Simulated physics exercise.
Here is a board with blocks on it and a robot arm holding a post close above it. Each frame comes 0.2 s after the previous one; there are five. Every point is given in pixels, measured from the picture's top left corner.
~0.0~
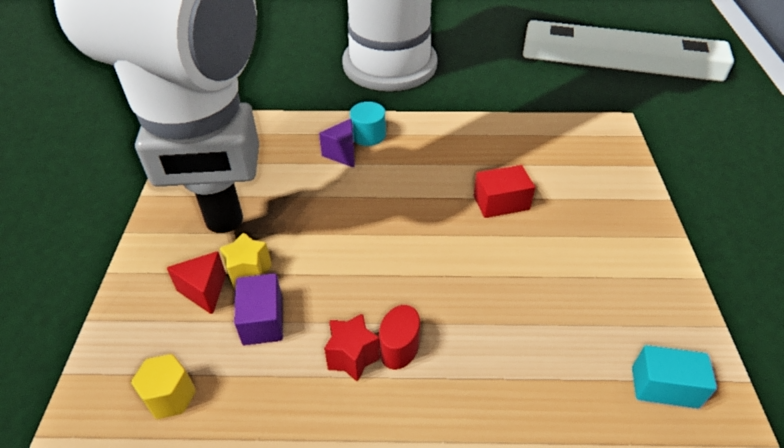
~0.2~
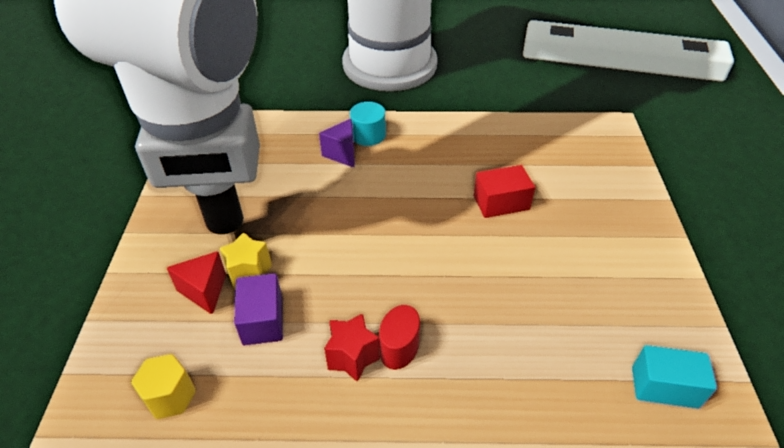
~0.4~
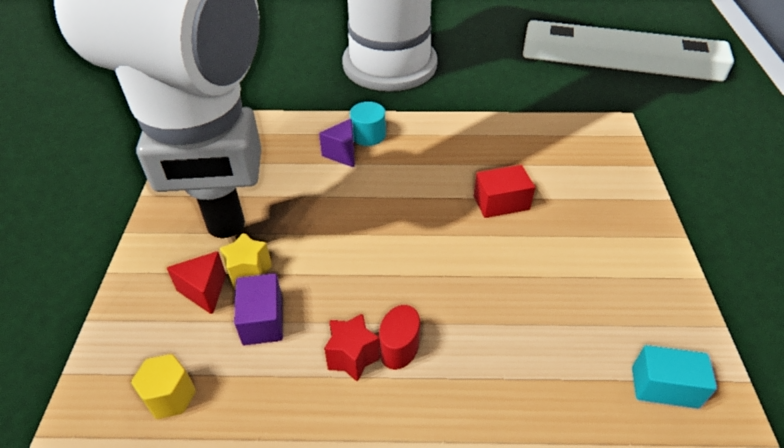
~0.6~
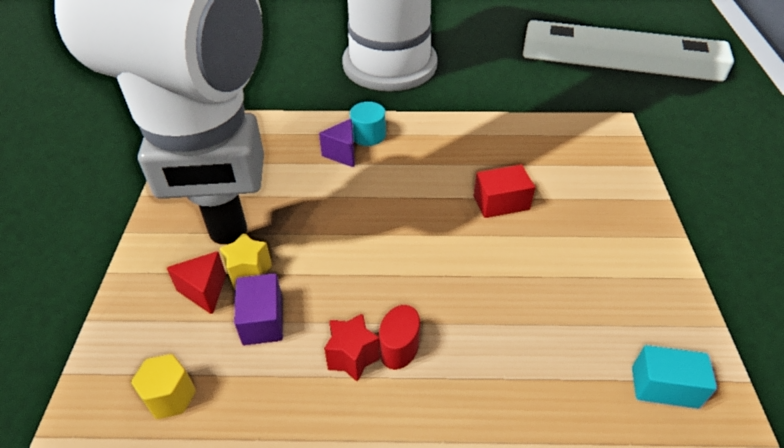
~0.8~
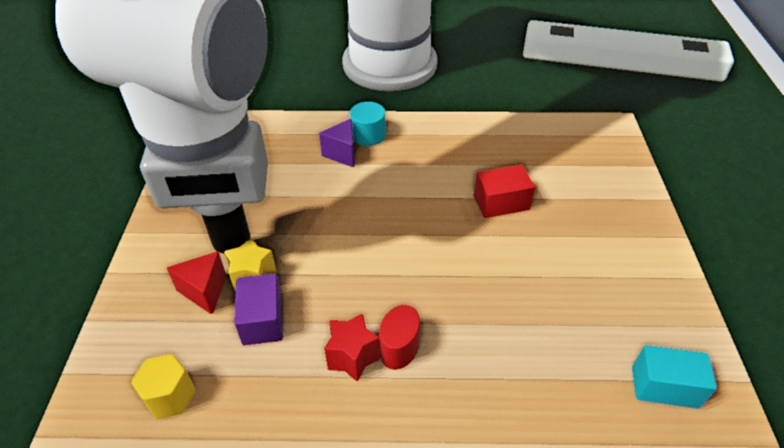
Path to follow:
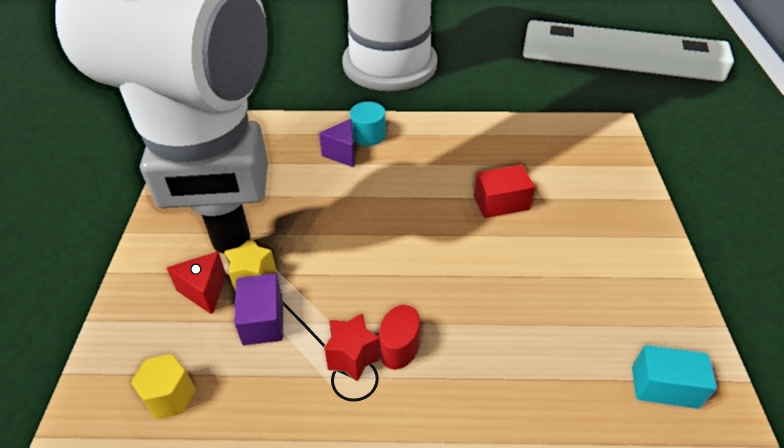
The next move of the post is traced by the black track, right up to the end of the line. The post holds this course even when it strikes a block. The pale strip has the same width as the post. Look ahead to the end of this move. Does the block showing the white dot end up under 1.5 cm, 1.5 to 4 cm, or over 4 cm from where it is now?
It falls in the under 1.5 cm band.
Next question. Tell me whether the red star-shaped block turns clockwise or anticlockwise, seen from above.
Bird's-eye view: Counterclockwise.
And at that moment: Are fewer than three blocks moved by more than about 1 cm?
Going by the path, no.
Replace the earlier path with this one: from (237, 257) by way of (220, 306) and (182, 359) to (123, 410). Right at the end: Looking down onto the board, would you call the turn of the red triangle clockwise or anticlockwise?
Answer: With the clock.
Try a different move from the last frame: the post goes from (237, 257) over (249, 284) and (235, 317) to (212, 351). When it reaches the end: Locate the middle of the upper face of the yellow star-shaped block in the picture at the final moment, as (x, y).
If I read the scene right, the answer is (253, 319).
Drawn move, from (237, 257) to (355, 379); the dot is on the red triangle.
What follows on the original path. One third of the way, post at (268, 276); yellow star-shaped block at (284, 297); purple rectangular block at (277, 342), turned 25° clockwise.
Two thirds of the way, post at (309, 317); yellow star-shaped block at (310, 346), turned 30° clockwise; purple rectangular block at (287, 394), turned 40° clockwise; red star-shaped block at (356, 345), turned 15° anticlockwise.
At the end, post at (353, 364); red triangle still; yellow star-shaped block at (329, 393), turned 65° clockwise; purple rectangular block at (277, 425), turned 75° clockwise; red star-shaped block at (392, 376), turned 50° anticlockwise.
